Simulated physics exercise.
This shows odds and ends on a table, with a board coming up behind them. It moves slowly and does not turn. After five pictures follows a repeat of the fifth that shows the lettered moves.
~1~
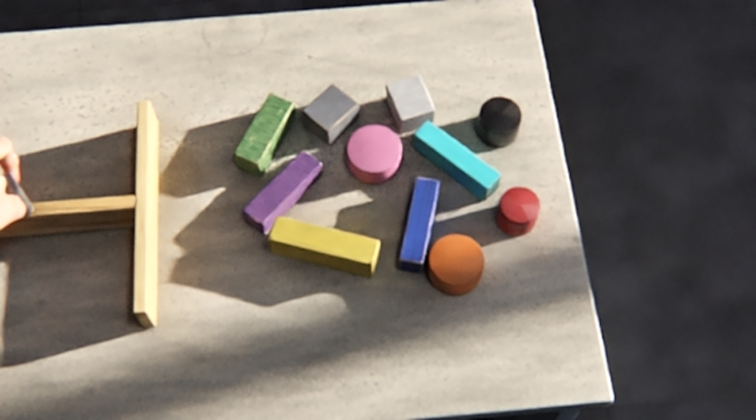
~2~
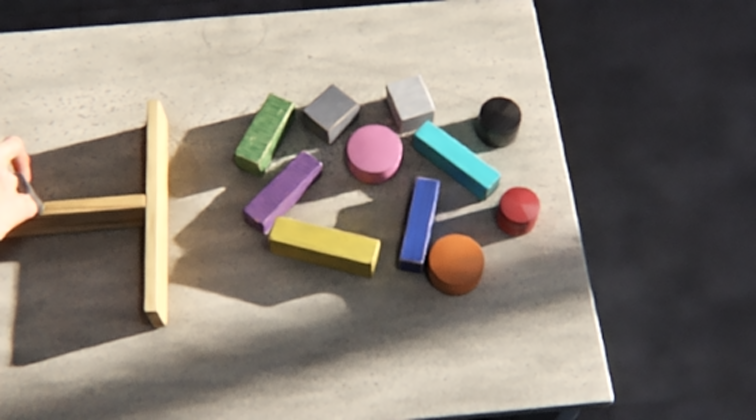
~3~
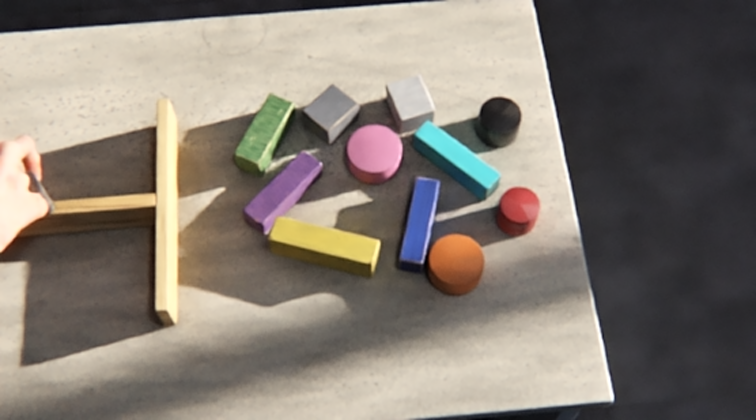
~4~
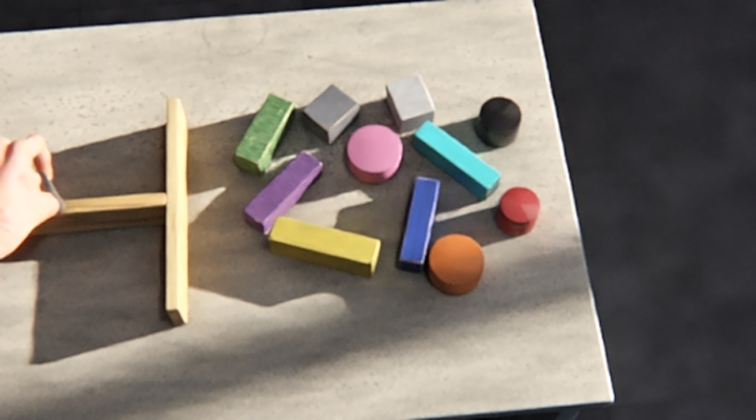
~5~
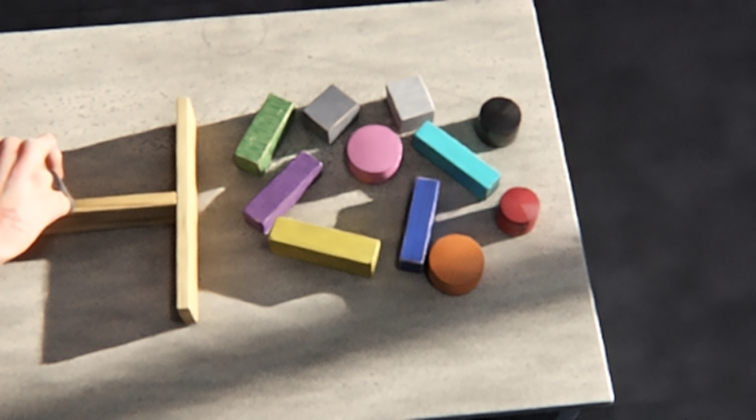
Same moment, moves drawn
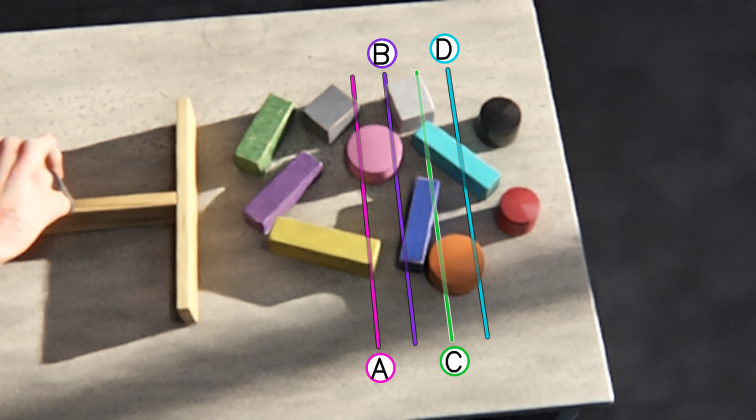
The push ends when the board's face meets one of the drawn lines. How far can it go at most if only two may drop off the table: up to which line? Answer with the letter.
Line D.
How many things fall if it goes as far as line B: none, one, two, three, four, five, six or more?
In all, none.
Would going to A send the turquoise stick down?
By then, no.
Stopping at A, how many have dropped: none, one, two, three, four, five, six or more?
In all, none.
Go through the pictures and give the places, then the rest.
The first picture shows green bar (266, 135); grey block (331, 114); yellow bar (324, 247).
The second picture shows board (152, 200); pink tin (374, 155).
The third picture shows board (162, 199); red tin (518, 211).
The fourth picture shows board (173, 198); orange tin (455, 265).
The fifth picture shows board (183, 197); purple bar (284, 193); blue stick (420, 225); green bar (266, 135).
On the copy, A at (365, 203); B at (399, 200); C at (433, 197); D at (466, 194).
On D. First, board (287, 189); grey block (347, 112); yellow bar (355, 256).
Then, board (387, 180); black tin (511, 117); turquoise stick (501, 149).
Finally, board (464, 174); black tin over the edge; turquoise stick (548, 140); one fallen.
By contrast, A is within the limit but short; B is within the limit but short; C is within the limit but short.
